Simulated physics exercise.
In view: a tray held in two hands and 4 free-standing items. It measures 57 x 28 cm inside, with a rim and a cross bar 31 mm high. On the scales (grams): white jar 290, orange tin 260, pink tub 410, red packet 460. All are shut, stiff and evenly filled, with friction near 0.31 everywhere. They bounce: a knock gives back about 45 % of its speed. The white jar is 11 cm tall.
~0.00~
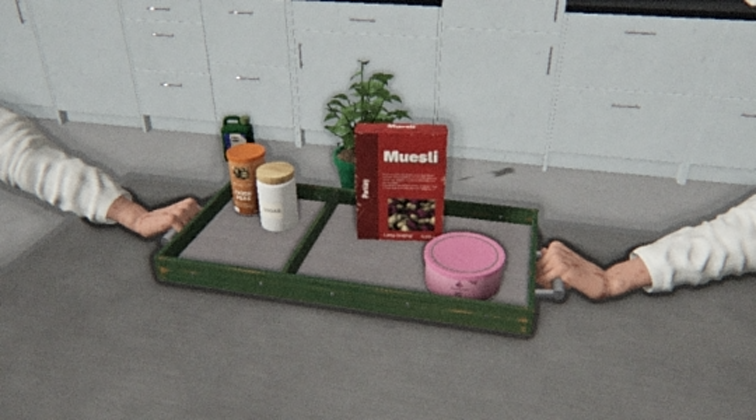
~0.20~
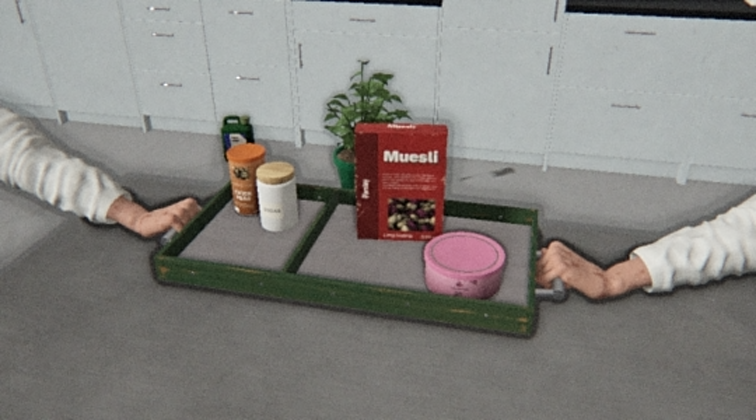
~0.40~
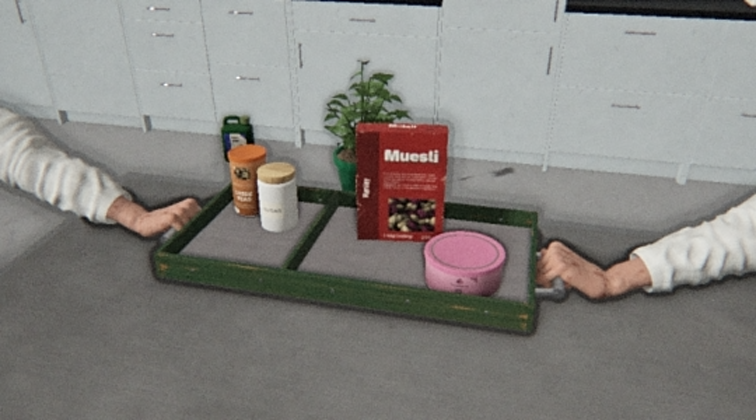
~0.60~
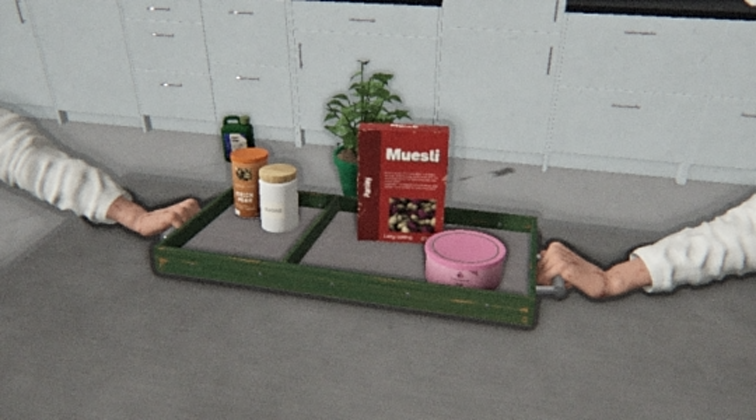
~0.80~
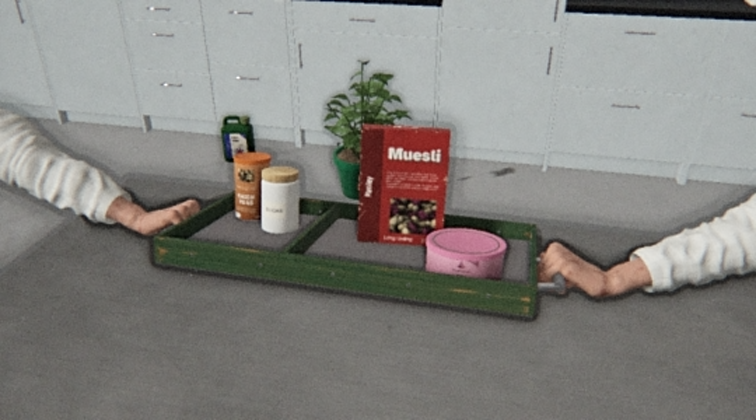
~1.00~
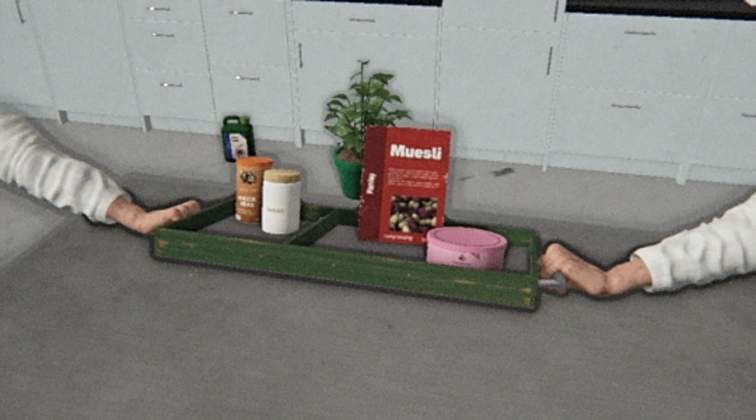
Green tray held by two hands tilting gradually, far edge down, with a muesli packet, pink tub, orange tin and white jar aboard.
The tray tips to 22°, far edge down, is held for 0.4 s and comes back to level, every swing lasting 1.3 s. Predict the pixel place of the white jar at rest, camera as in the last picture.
The white jar comes to rest near (289, 182).
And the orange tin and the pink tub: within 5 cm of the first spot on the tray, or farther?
The orange tin holds its spot; the pink tub ends elsewhere.
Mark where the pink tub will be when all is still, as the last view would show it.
At about (473, 223).
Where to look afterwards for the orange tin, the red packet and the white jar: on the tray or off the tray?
The orange tin ends on the tray; the red packet ends off the tray; the white jar is still on the tray.
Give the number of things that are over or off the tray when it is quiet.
1 of them.
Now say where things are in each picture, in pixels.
Tray level; white jar (278, 197); orange tin (249, 181), in the first frame.
Tray level; red packet (401, 184); orange tin (249, 181), in the second frame.
Tray at 2°, far edge down; pink tub (464, 267); red packet (401, 184), in the third frame.
Tray at 7°, far edge down; orange tin (251, 184); pink tub (464, 263), in the fourth frame.
Tray at 13°, far edge down; red packet (403, 186); orange tin (253, 187), in the fifth frame.
Tray at 18°, far edge down; white jar (282, 201); pink tub (465, 254), in the sixth frame.
By 1.30 s, tray at 22°, far edge down; red packet now off the tray; white jar 2 cm from its spot near (287, 201); orange tin 2 cm from its spot.
By 1.50 s, tray at 22°, far edge down; white jar 6 cm from its spot near (293, 200); pink tub 8 cm from its spot; orange tin 2 cm from its spot.
By 2.40 s, tray at 13°, far edge down; white jar 6 cm from its spot near (292, 191); pink tub 14 cm from its spot; orange tin 2 cm from its spot.
When it is over (3.6 s), off the tray, red packet; not toppled but over 5 cm from the start, white jar and pink tub; orange tin within 5 cm of the start. End places, in pixels of the last picture, white jar near (289, 182).
